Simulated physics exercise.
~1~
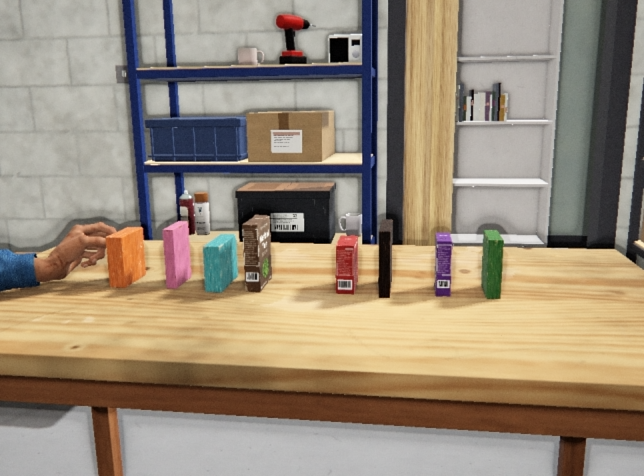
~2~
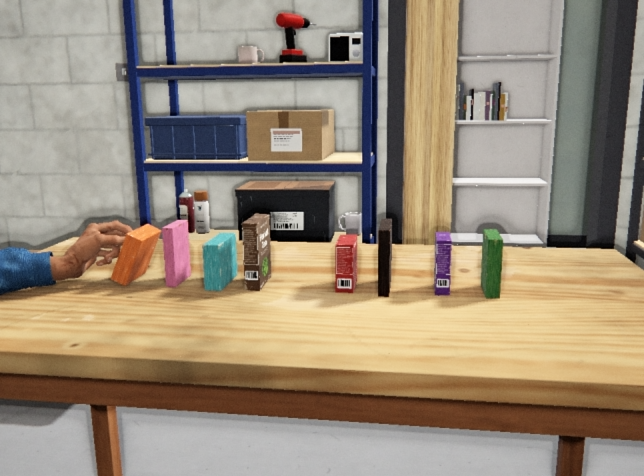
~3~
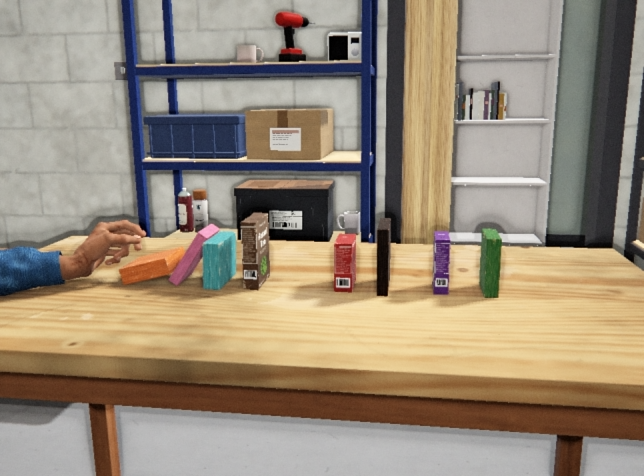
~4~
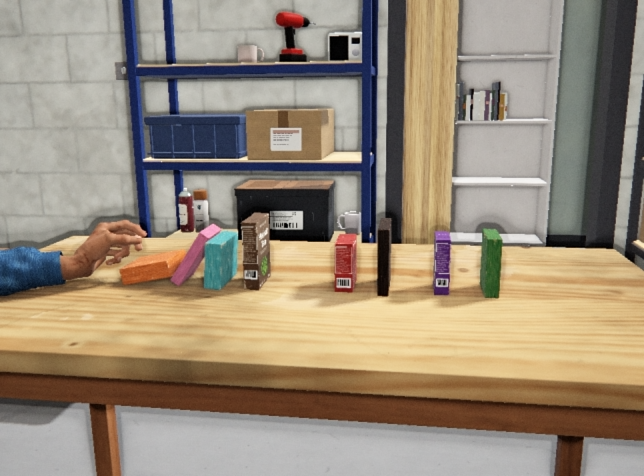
The clip opens on a wooden workbench with eight upright boards and packets in a spaced row, a hand beside the orange board at the left end. The hand tips the orange board to the right, toward its pink neighbour. The orange board drops almost flat, and the pink board tilts right until it leans against the turquoise board. The hand stays still at the left, and nothing more falls. At the end, the turquoise board remains upright, as do the brown, red and purple packets and the black and green boards.
